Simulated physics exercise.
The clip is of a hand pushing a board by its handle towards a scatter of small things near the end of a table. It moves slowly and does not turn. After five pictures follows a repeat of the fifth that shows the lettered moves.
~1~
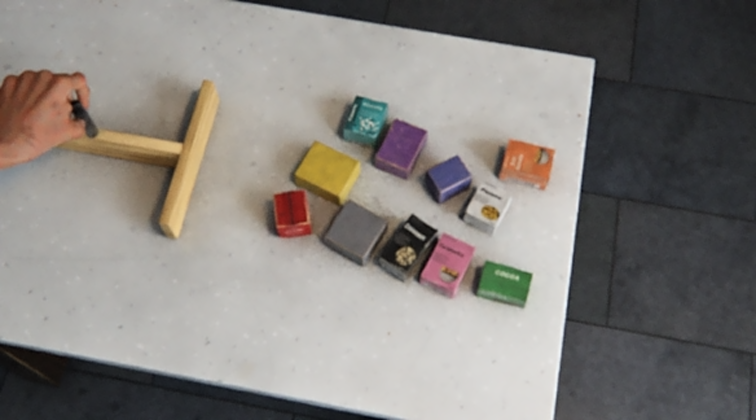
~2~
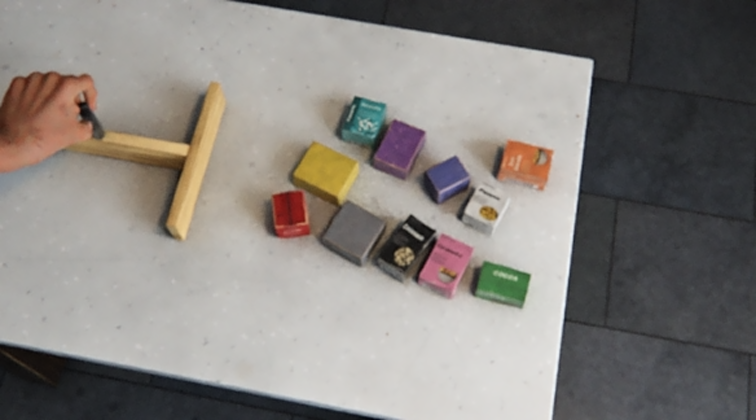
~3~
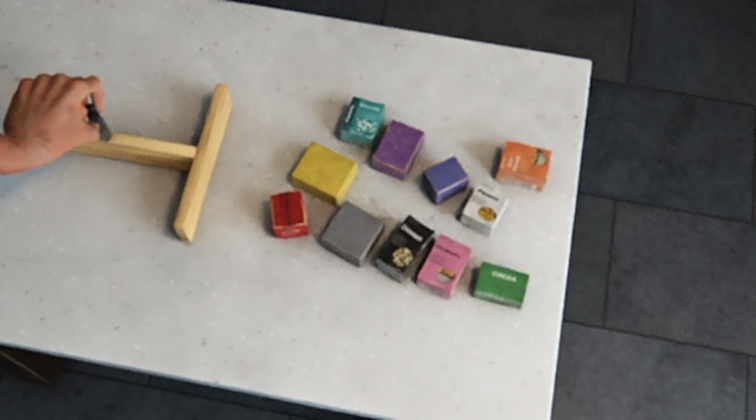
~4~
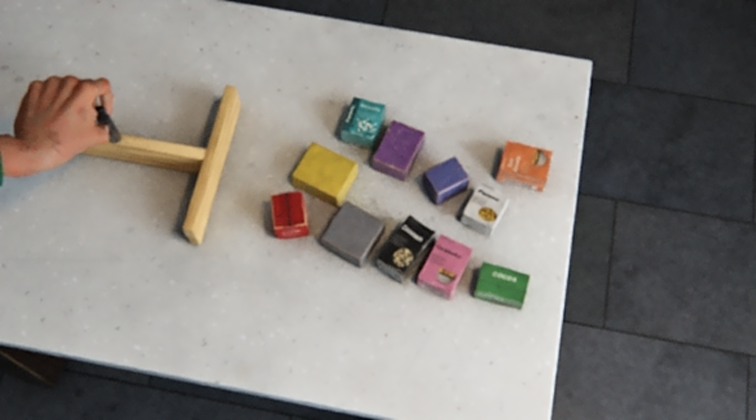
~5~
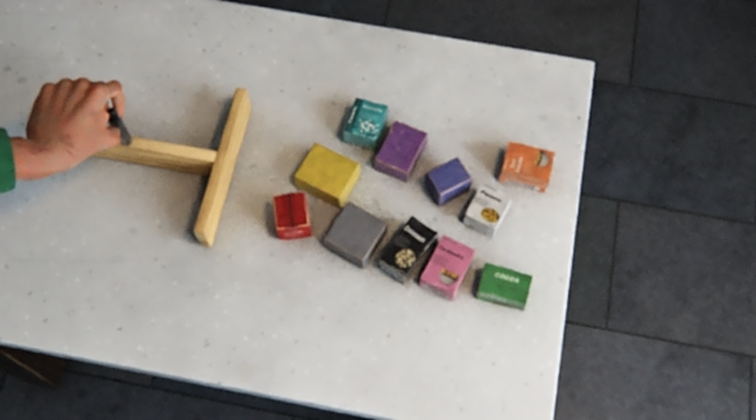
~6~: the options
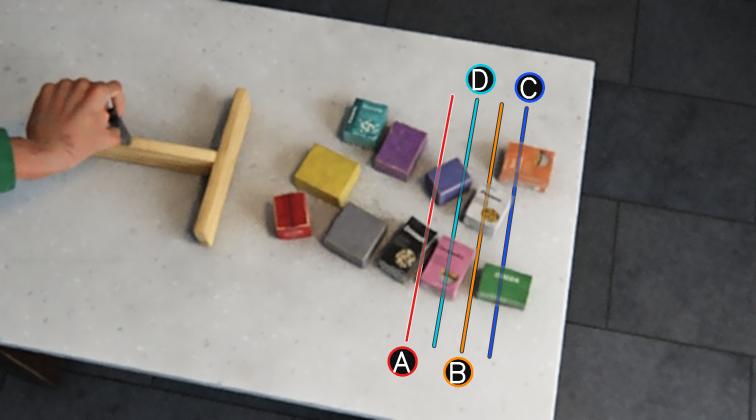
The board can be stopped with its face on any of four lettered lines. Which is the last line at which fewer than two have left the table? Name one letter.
At A, and not beyond.
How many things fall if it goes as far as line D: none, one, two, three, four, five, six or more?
By then, two.
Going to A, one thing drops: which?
It is the green packet.
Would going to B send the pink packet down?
By then, yes.
On the marked copy, A at (431, 211); B at (483, 220); C at (509, 225); D at (457, 216).
Taking A. A third of the way, board (295, 171); red box (309, 221); yellow block (335, 175).
Two thirds of the way, board (371, 184); green packet (539, 292); pink packet (496, 277).
When it is over, board (427, 194); green packet over the edge; pink packet (554, 287); one fallen.
As for the rest, B drops five; C drops seven; D drops two.
